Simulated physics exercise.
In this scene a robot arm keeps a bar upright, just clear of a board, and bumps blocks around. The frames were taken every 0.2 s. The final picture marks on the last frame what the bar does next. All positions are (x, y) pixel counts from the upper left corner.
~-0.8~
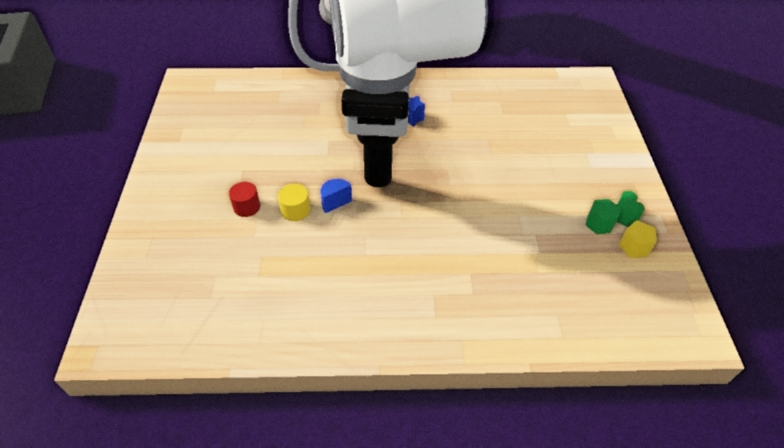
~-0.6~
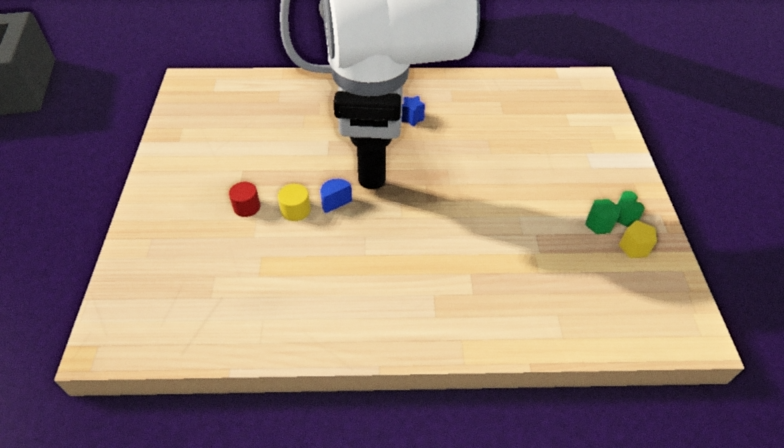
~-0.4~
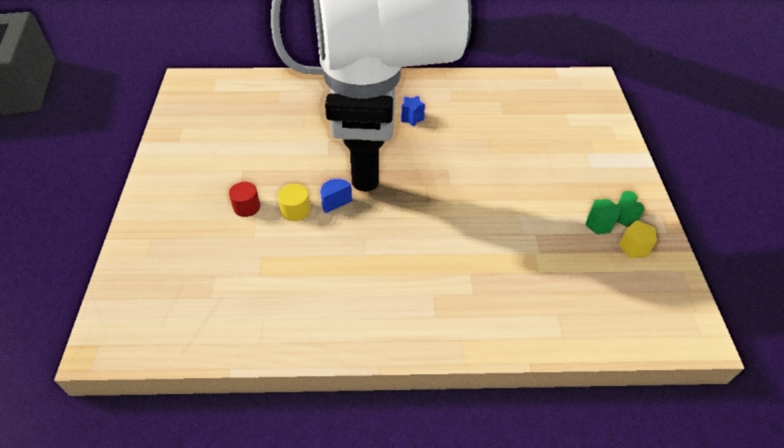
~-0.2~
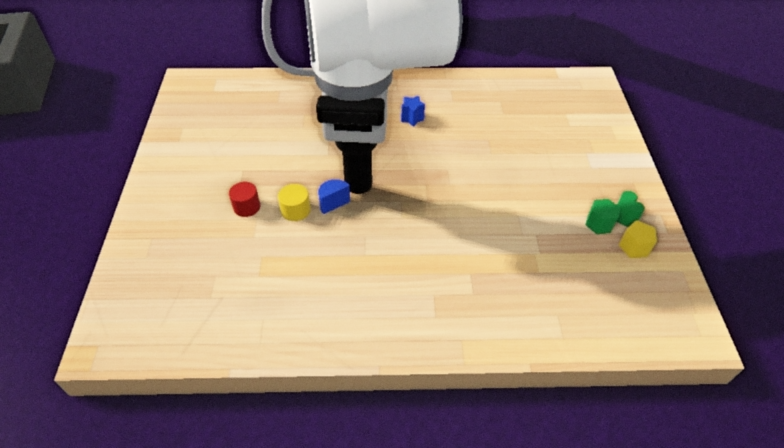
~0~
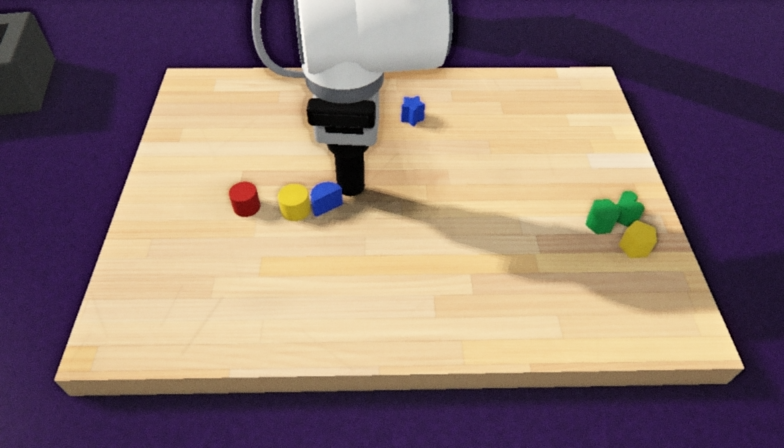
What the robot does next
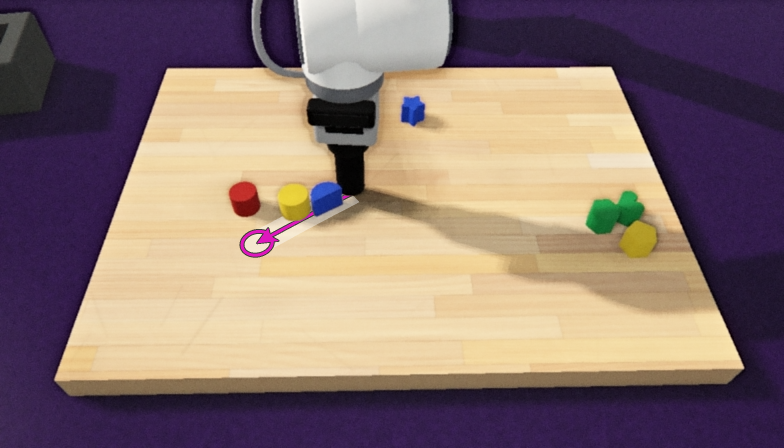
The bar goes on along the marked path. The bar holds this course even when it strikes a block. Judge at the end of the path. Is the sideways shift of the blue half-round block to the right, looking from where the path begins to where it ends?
I expect not.
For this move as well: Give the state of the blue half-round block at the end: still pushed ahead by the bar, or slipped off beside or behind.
Most likely the blue half-round block stays ahead.
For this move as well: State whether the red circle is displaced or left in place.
That block gets shifted.
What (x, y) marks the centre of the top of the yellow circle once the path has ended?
The answer is (246, 205).
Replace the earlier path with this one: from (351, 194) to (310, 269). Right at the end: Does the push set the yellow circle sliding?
Yes
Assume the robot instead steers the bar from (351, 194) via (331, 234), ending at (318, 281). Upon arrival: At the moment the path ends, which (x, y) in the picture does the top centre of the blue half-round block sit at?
By then it is at (302, 213).
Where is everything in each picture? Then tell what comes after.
Lower end of the bar (378, 178), tops of blocks, red circle (243, 191), yellow circle (293, 194), blue half-round block (334, 186), in the first frame.
Bar (372, 180), blocks as before, in the second frame.
Bar (365, 182), blocks as before, in the third frame.
Bar (358, 184), blue half-round block (332, 187), in the fourth frame.
Bar (351, 186), red circle (243, 191), yellow circle (293, 194), blue half-round block (324, 189), in the fifth frame.
The drawn path runs from (351, 194) to (257, 243).
What follows on the original path. One third of the way, bar (320, 202); yellow circle (272, 199); blue half-round block (294, 209), turned 15° anticlockwise.
Two thirds of the way, bar (288, 219); red circle (237, 189); yellow circle (259, 201); blue half-round block (263, 229), turned 20° anticlockwise.
At the end, bar (255, 236); red circle (232, 185); yellow circle (246, 205); blue half-round block (231, 250), turned 30° anticlockwise.
